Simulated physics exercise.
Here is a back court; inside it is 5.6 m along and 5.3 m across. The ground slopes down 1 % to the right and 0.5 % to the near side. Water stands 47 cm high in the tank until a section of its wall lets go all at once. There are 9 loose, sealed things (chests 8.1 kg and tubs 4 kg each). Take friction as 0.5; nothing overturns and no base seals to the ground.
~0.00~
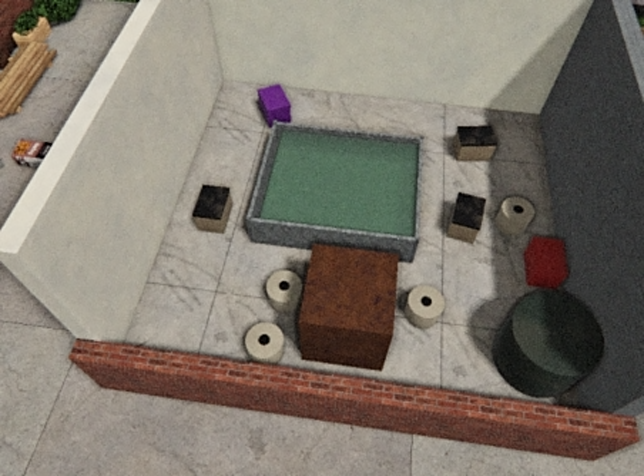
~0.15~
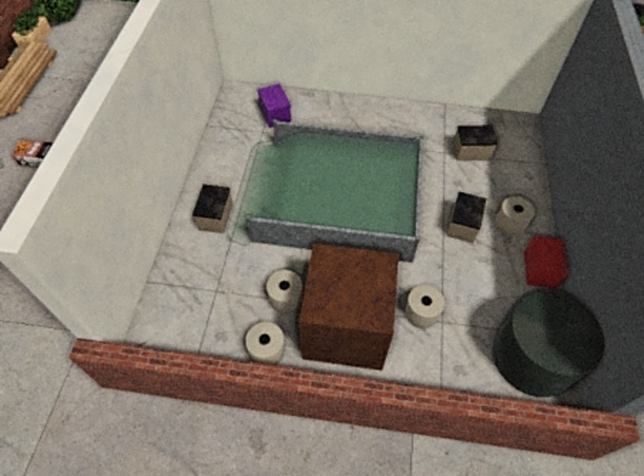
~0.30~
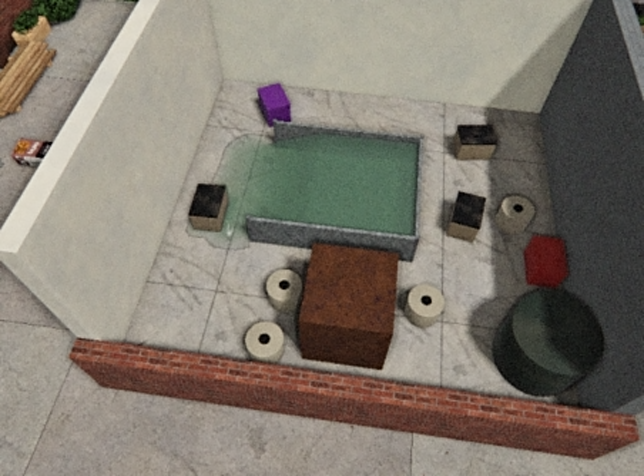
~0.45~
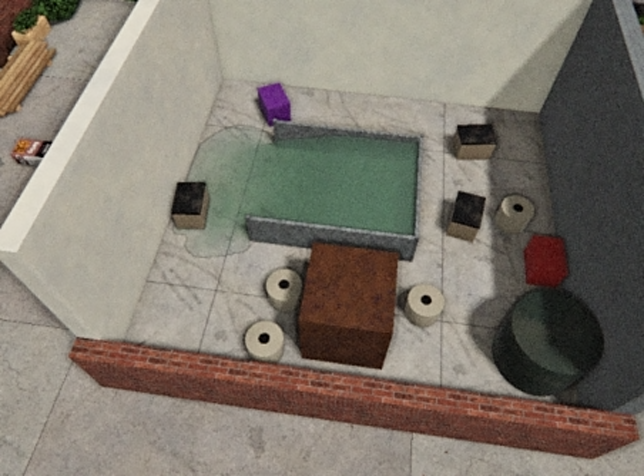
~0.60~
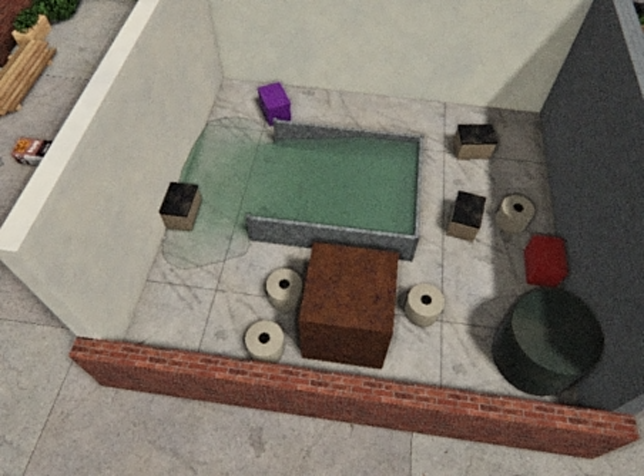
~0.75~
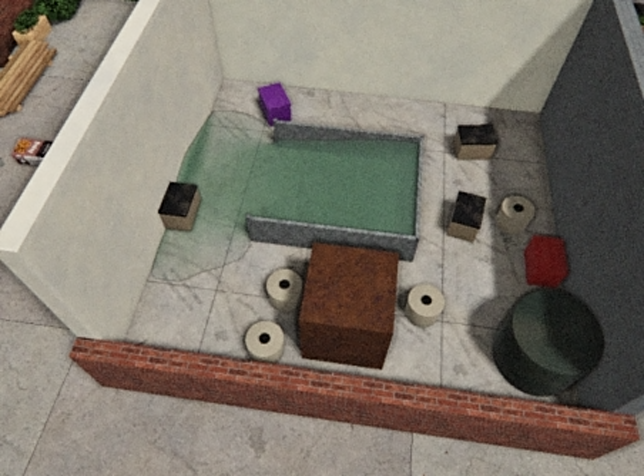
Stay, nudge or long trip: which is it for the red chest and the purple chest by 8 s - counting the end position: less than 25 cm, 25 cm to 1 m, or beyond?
The red chest is nudged along; the purple chest ends far away.
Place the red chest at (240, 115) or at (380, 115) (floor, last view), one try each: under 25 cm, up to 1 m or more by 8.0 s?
In turn: It travels far; it ends far away.
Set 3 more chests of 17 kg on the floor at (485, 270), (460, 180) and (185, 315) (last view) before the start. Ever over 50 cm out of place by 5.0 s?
In turn: Under, short of it, more.
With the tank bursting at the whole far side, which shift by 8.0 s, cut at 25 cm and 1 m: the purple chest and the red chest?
In that case the purple chest ends far away, the red chest ends far away.
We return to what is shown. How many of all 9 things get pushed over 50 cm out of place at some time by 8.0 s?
I count 7.
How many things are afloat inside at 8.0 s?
I count 9.
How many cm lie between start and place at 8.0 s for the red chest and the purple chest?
About 50 and 450 cm.
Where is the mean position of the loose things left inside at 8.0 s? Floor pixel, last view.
At about (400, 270).
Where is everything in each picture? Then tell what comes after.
In the first picture, the red chest at (550, 255) rests on the ground; the purple chest at (274, 97) rests on the ground; 3.9 m2 under water; 0 of 9 have shifted.
In the second picture, the red chest at (550, 255), on the bottom; the purple chest at (274, 96) rests on the ground; water covers 4.6 m2; 0 of 9 have shifted.
In the third picture, the red chest at (550, 254), on the bottom; the purple chest at (274, 96) rests on the ground; water covers 5.4 m2; 1 of 9 have shifted.
In the fourth picture, the red chest at (550, 254) rests on the ground; the purple chest at (273, 95), on the bottom; water covers 6.6 m2; 1 of 9 have shifted.
In the fifth picture, the red chest at (550, 254), on the bottom; the purple chest at (274, 95) rests on the ground; water covers 7.2 m2; 1 of 9 have shifted.
In the sixth picture, the red chest at (550, 254), on the bottom; the purple chest at (274, 95) rests on the ground; 7.6 m2 under water; 1 of 9 have shifted.
After 1.6 s the red chest is near (550, 254), 0.0 m from its start, aground; the purple chest is near (274, 95), 0.0 m from its start, aground; 1 afloat.
After 3.6 s the red chest is near (550, 254), 0.0 m from its start, aground; the purple chest is near (325, 122), 1.0 m from its start, aground; 2 afloat.
After 5.6 s the red chest is near (550, 254), 0.0 m from its start, aground; the purple chest is near (419, 131), 2.4 m from its start, afloat; 5 afloat.
After 8.0 s the red chest is near (552, 282), 0.5 m from its start, afloat; the purple chest is near (538, 191), 4.4 m from its start, afloat; 9 afloat.
